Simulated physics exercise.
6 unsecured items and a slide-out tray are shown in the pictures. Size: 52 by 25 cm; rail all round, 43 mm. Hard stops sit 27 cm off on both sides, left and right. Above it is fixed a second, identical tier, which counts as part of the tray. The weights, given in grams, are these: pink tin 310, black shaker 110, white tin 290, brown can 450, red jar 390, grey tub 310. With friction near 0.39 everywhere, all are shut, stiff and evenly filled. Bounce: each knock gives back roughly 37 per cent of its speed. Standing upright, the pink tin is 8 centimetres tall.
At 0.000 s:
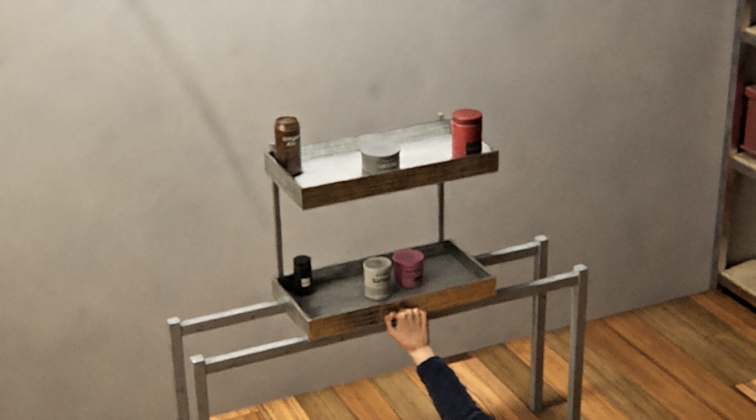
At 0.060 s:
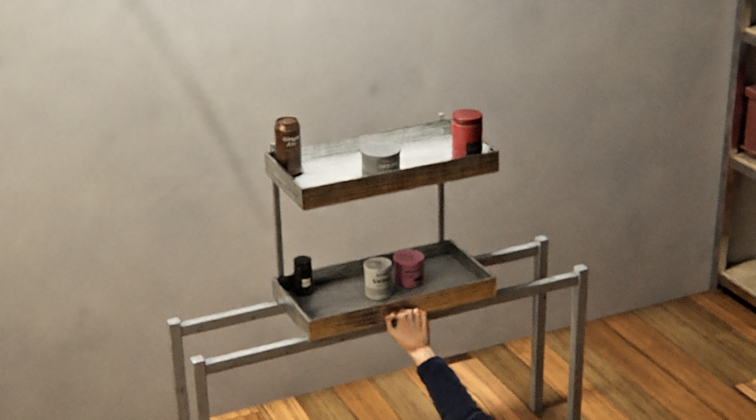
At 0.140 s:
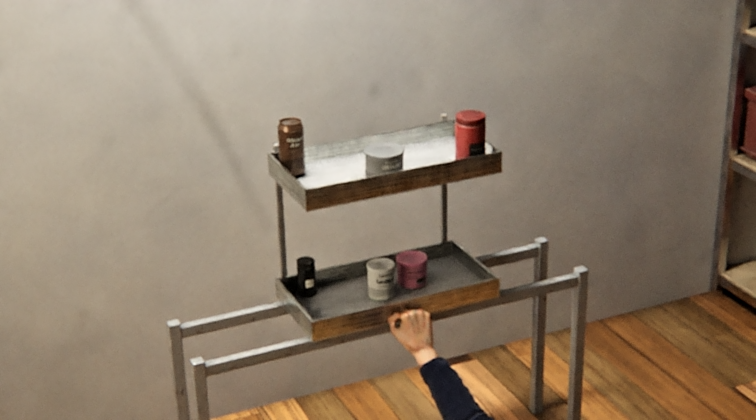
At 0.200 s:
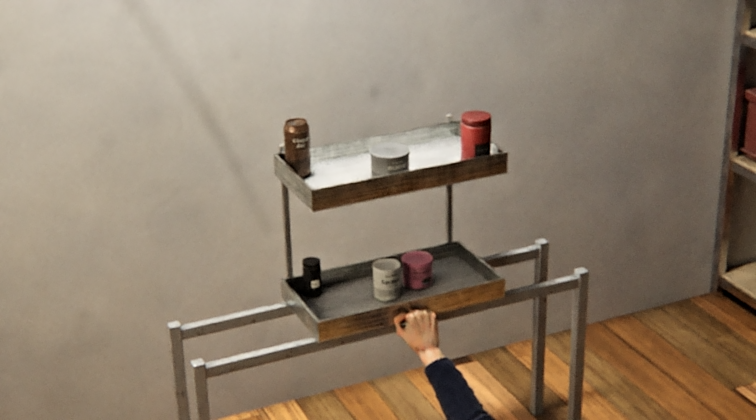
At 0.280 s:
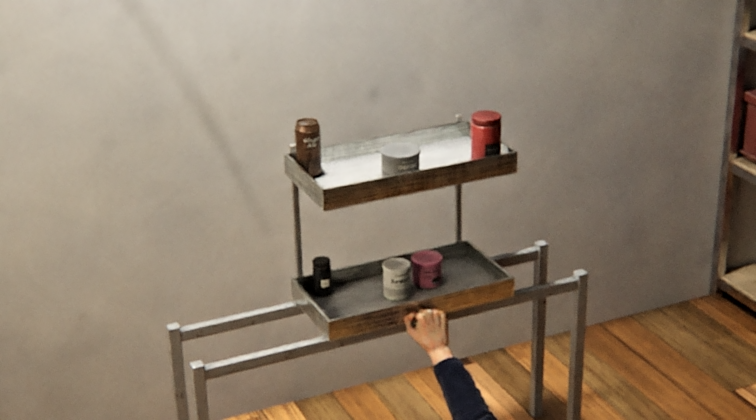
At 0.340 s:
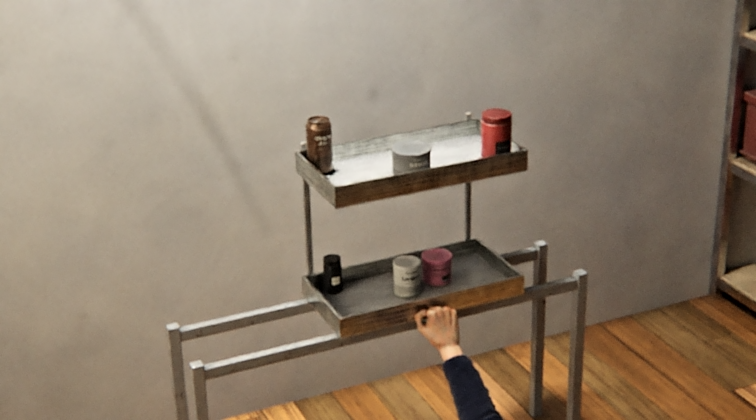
In a room with a plain grey wall and wooden floor, a two-tier tray holding tins, jars and other small containers rests still on metal rails, a hand at its front edge. The hand then slides the tray a short way right, the containers riding along upright.
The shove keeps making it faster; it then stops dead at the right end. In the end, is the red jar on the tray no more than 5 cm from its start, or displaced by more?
Steady.
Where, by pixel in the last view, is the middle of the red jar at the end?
It comes to rest near (556, 127).
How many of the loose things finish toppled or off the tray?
The count is 1.
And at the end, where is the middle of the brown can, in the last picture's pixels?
Rest position, about (424, 127) px.
By 0.64 s, tray 27 cm right; red jar tilted 14° near (562, 123); black shaker 6 cm from its spot; brown can 6 cm from its spot.
By 0.74 s, tray 27 cm right; red jar tilted 5° near (558, 126); black shaker tilted 15°; brown can 11 cm from its spot.
By 0.84 s, tray 27 cm right; red jar tilted 5° near (554, 126); black shaker tilted 39°; brown can 12 cm from its spot.
When it is over (1.4 s), lying over on the tray, black shaker; not toppled but over 5 cm from the start, pink tin, white tin, brown can and grey tub; red jar within 5 cm of the start. End places, in pixels of the last picture, red jar near (556, 127).
